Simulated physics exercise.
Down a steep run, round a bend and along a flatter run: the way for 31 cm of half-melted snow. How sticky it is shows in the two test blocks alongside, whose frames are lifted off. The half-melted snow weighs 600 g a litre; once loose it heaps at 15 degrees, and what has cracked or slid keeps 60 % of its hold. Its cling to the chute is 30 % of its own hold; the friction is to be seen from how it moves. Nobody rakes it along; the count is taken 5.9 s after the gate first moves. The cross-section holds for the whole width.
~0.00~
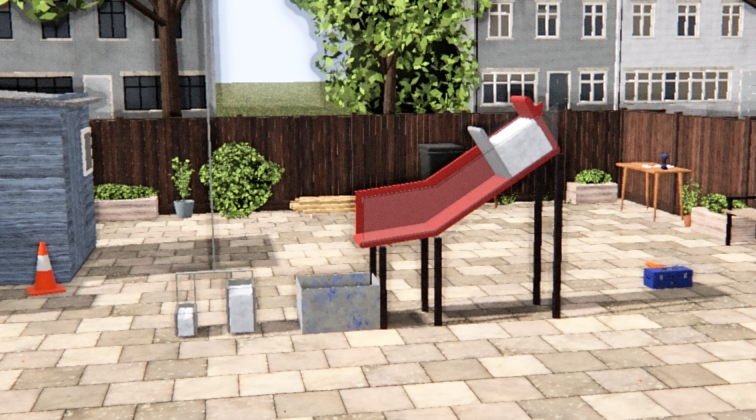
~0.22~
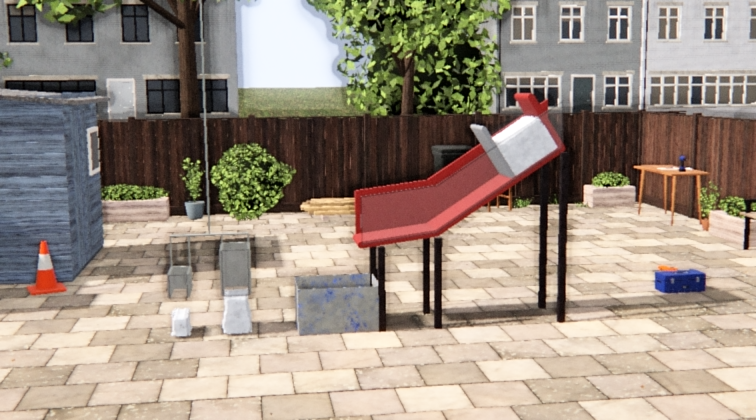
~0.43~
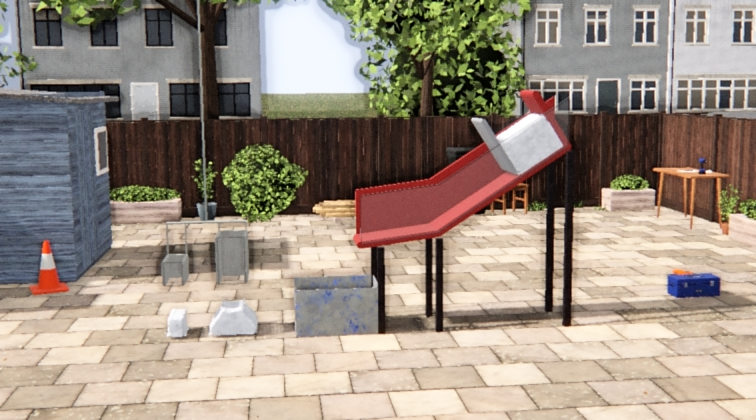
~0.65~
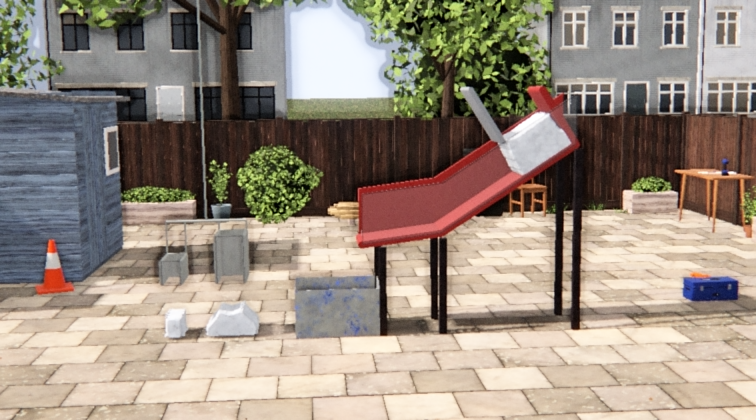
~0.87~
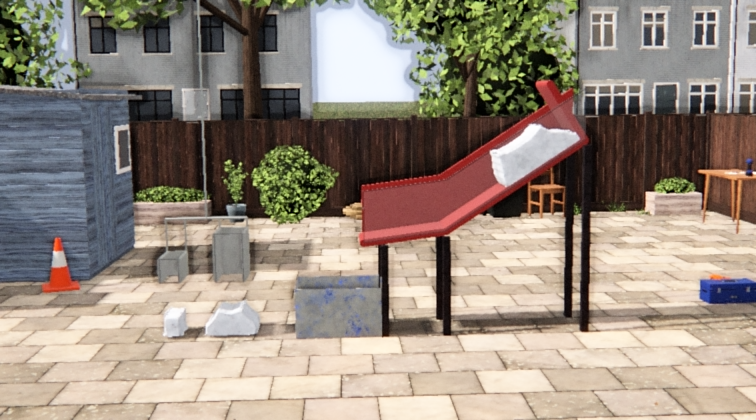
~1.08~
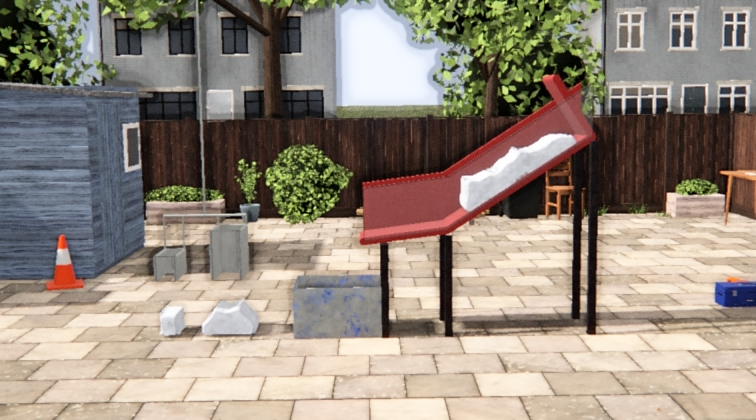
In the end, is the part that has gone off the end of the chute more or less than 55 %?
It comes out more than 55 %.
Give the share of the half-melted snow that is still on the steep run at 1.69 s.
About 20 %.
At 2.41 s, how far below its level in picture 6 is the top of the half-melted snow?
About 61.0 cm.
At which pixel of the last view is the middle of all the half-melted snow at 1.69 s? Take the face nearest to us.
At about (397, 227).
By 1.69 s, 20 % is on the steep run, 80 % on the flatter one and 0 % past the end.
By 2.41 s, none is on the steep run, 38 % on the flatter one and 62 % past the end.
By 3.12 s, none is on the steep run, 35 % on the flatter one and 65 % past the end.
By 3.84 s, none is on the steep run, 35 % on the flatter one and 65 % past the end.
By 6.30 s, at the end, none is on the steep run, 35 % on the flatter one and 65 % past the end.
